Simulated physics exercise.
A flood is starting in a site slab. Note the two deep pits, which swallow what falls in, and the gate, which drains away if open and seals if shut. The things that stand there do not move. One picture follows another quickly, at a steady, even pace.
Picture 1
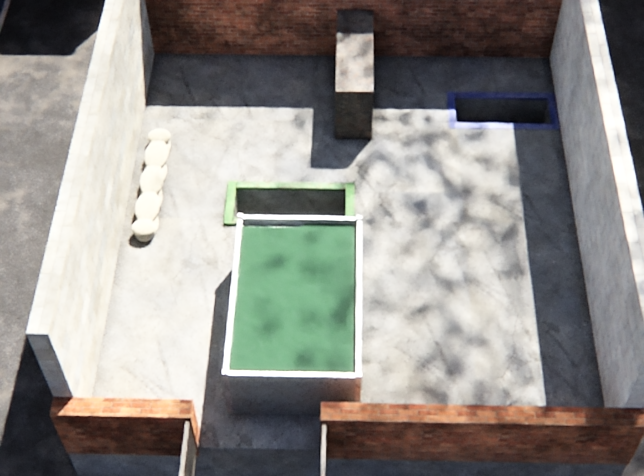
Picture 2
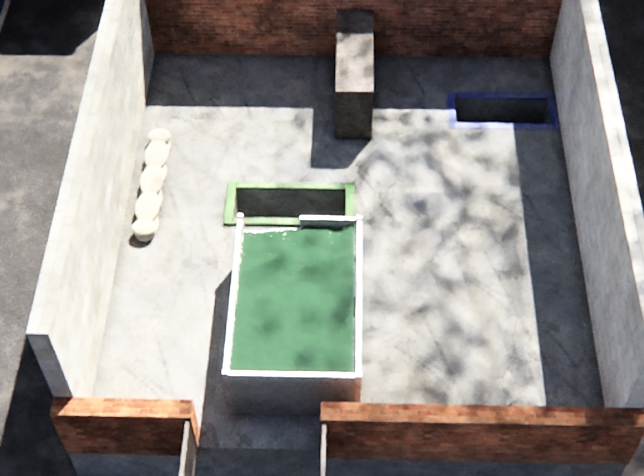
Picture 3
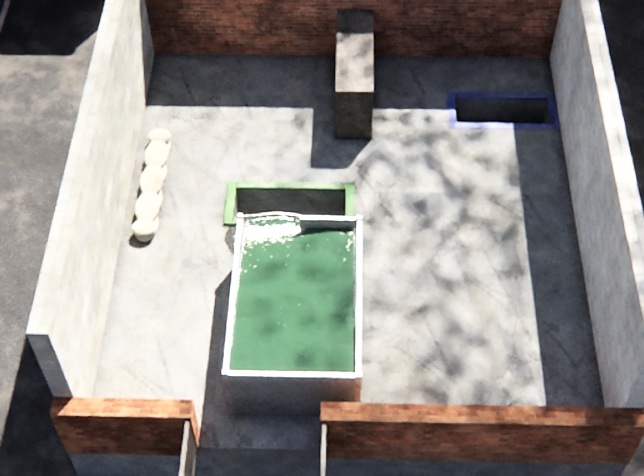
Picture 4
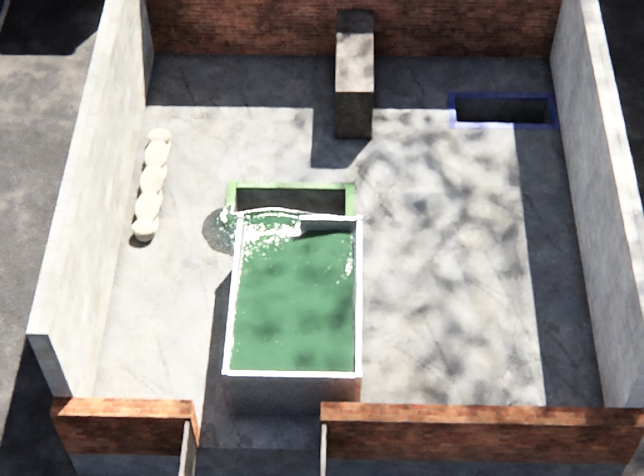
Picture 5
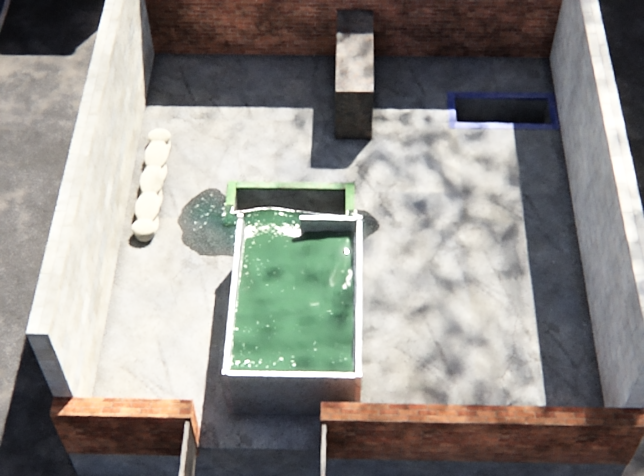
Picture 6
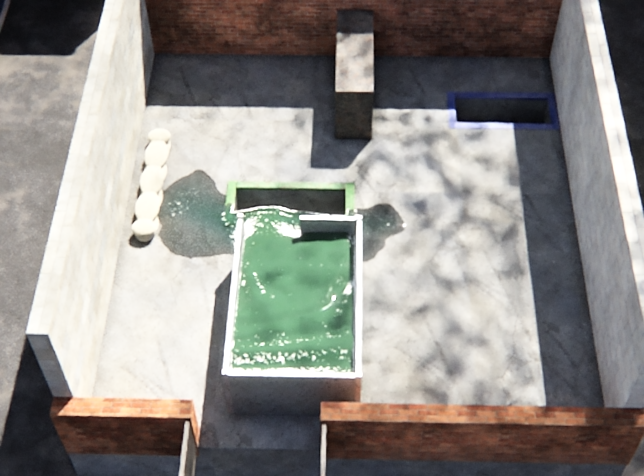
The video shows a walled yard with a green-filled tank beside a green-rimmed pit; water churns at the tank's far edge, then spreads over the pale floor, farther to the left and slightly to the right.
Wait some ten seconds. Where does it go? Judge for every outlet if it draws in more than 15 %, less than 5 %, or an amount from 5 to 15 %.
Gate: Beneath five per cent; green pit: Past fifteen per cent; blue pit: Beneath five per cent.
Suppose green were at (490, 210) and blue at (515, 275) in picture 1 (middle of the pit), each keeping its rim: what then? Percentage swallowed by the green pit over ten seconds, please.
Share for the green pit: 2 percent.
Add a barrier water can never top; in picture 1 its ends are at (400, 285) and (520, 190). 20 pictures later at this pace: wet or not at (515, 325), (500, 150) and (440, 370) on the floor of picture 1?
Untouched, untouched, untouched.
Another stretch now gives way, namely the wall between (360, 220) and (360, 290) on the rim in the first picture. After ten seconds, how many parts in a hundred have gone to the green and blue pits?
Green takes 0 in a hundred, blue takes 40 in a hundred.
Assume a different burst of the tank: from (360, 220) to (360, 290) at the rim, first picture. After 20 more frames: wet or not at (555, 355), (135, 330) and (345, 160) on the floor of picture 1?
Soaked, then unsoaked, then unsoaked.
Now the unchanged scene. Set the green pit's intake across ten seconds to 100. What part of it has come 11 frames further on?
I'd put it at about 50 per cent.
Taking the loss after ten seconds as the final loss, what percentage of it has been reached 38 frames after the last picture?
90 per cent.
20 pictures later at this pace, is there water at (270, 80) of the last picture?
That place: Swamped.
A moment on, water covers 10 % of the floor; the gate 0 %, the green pit 19 %, the blue pit 0 %.
Next, water covers 15 % of the floor; the gate 0 %, the green pit 31 %, the blue pit 0 %.
Then, water covers 15 % of the floor; the gate 0 %, the green pit 43 %, the blue pit 0 %.
Later, water covers 25 % of the floor; the gate 0 %, the green pit 57 %, the blue pit 0 %.
In the end, water covers 40 % of the floor; the gate 0 %, the green pit 64 %, the blue pit 0 %.
